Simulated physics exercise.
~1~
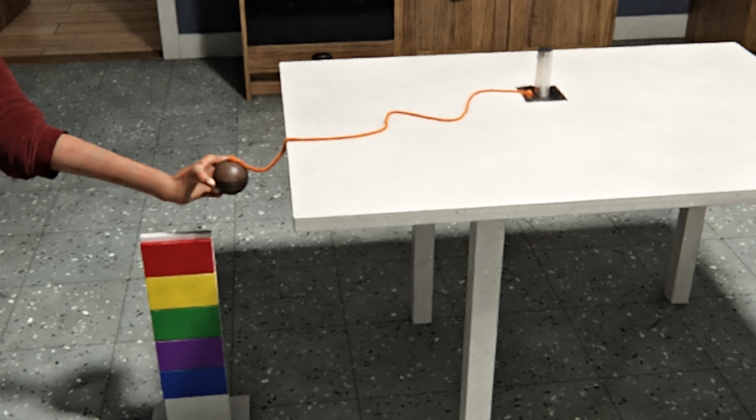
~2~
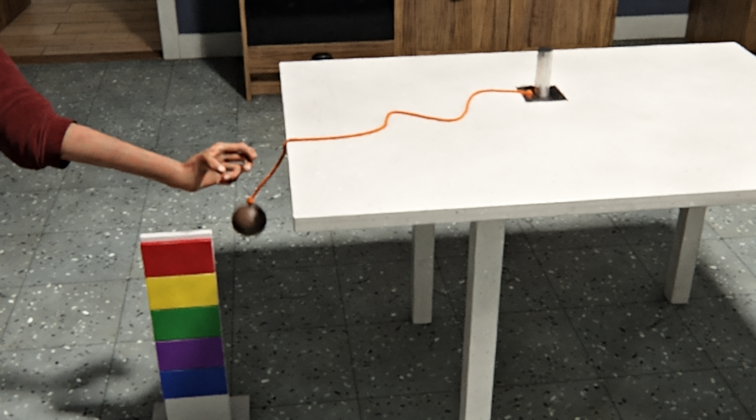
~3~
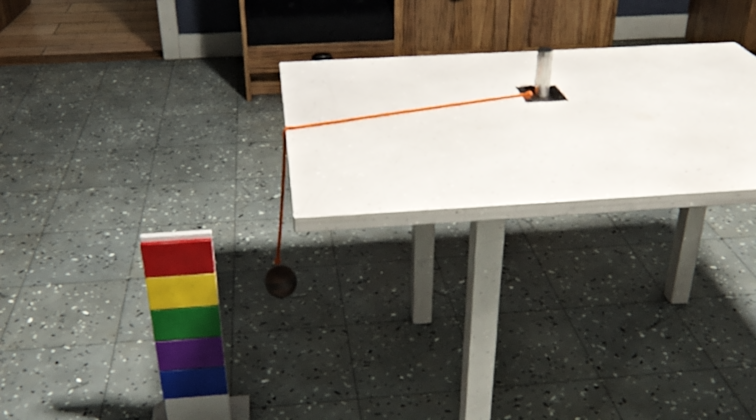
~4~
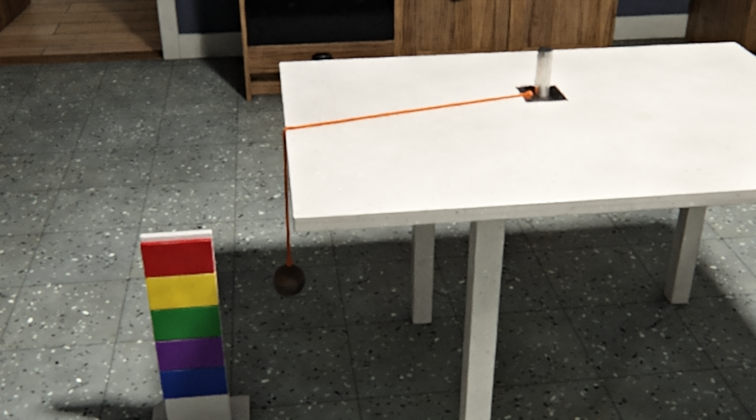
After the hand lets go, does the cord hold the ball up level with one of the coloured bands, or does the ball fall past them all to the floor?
The cord holds the ball up off the floor. It ends up hanging with its centre level with the yellow band.
